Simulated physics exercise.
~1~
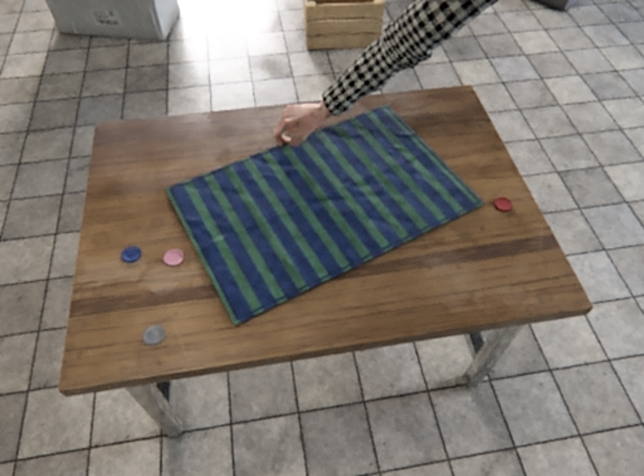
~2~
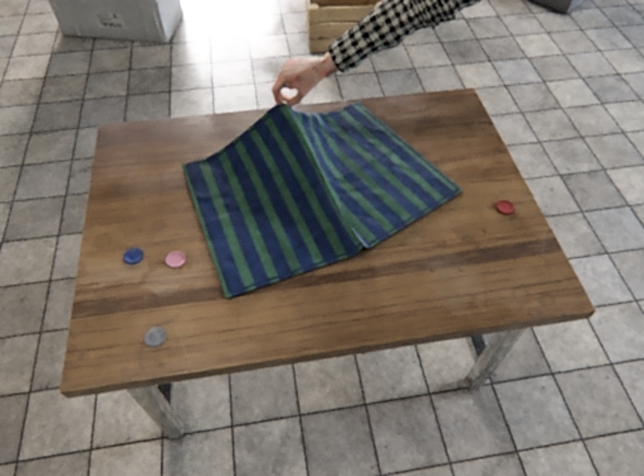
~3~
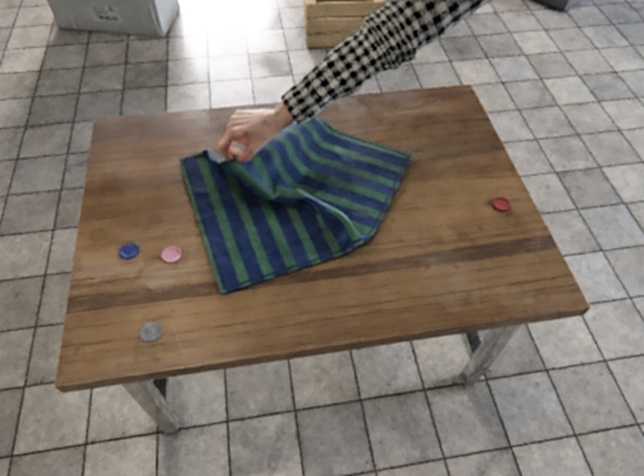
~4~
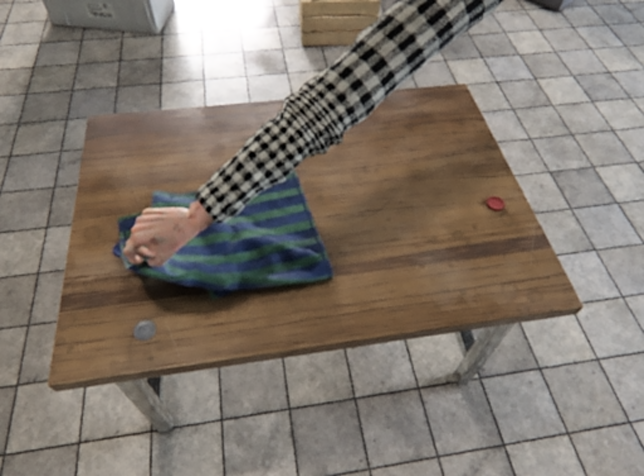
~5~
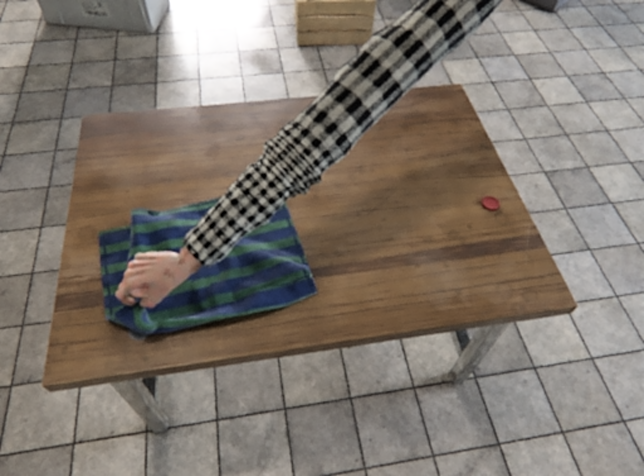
On a wooden table, a hand lifts a striped cloth's edge and folds it leftward over blue, pink and grey discs.
